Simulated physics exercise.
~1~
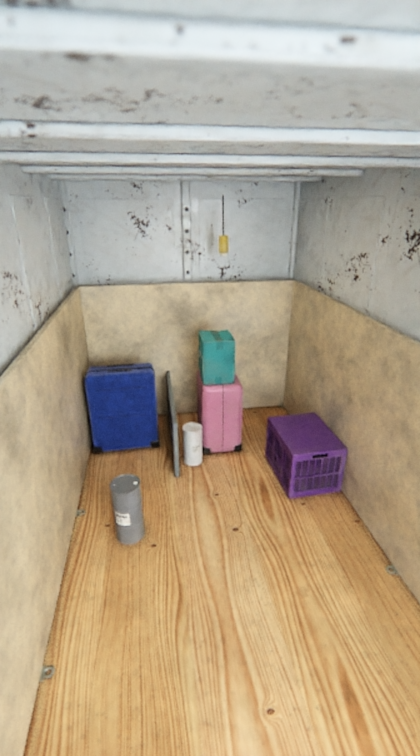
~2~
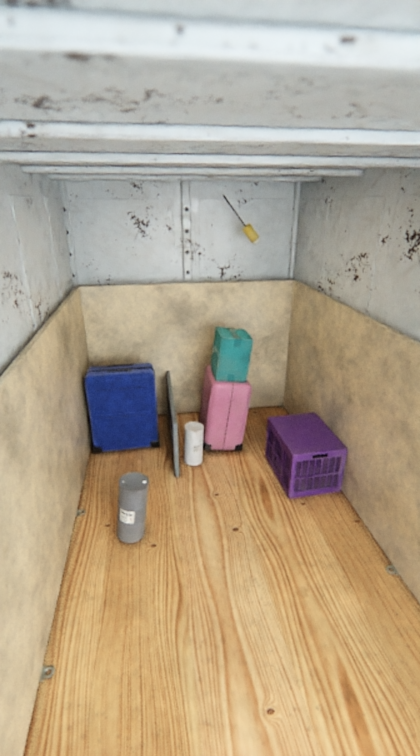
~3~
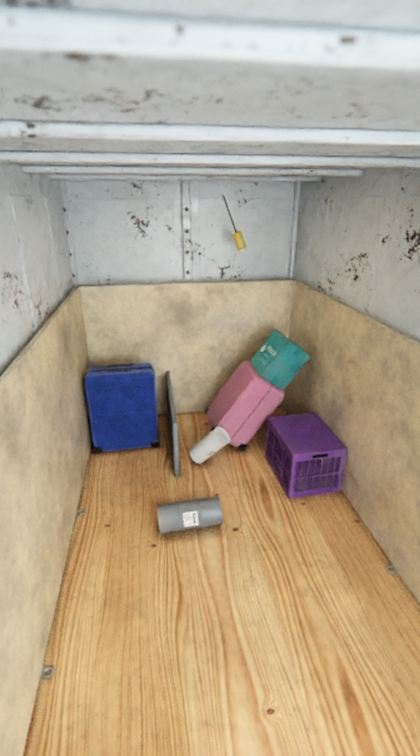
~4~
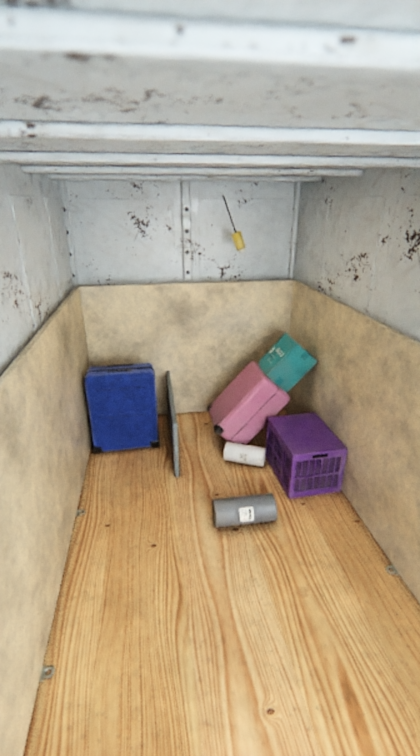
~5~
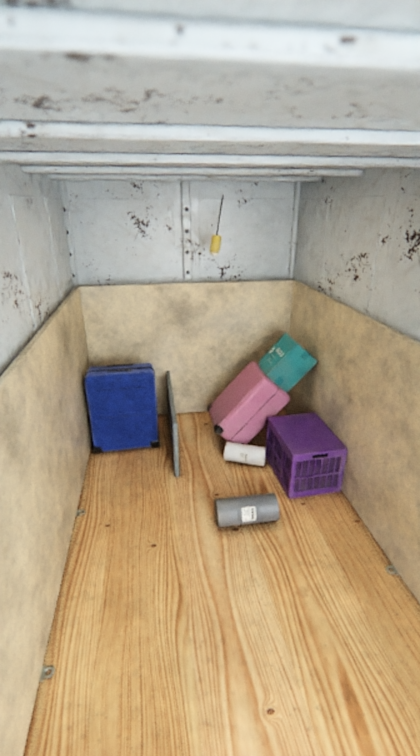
Two cylinders, a pink case and a turquoise box tip right and stay toppled.
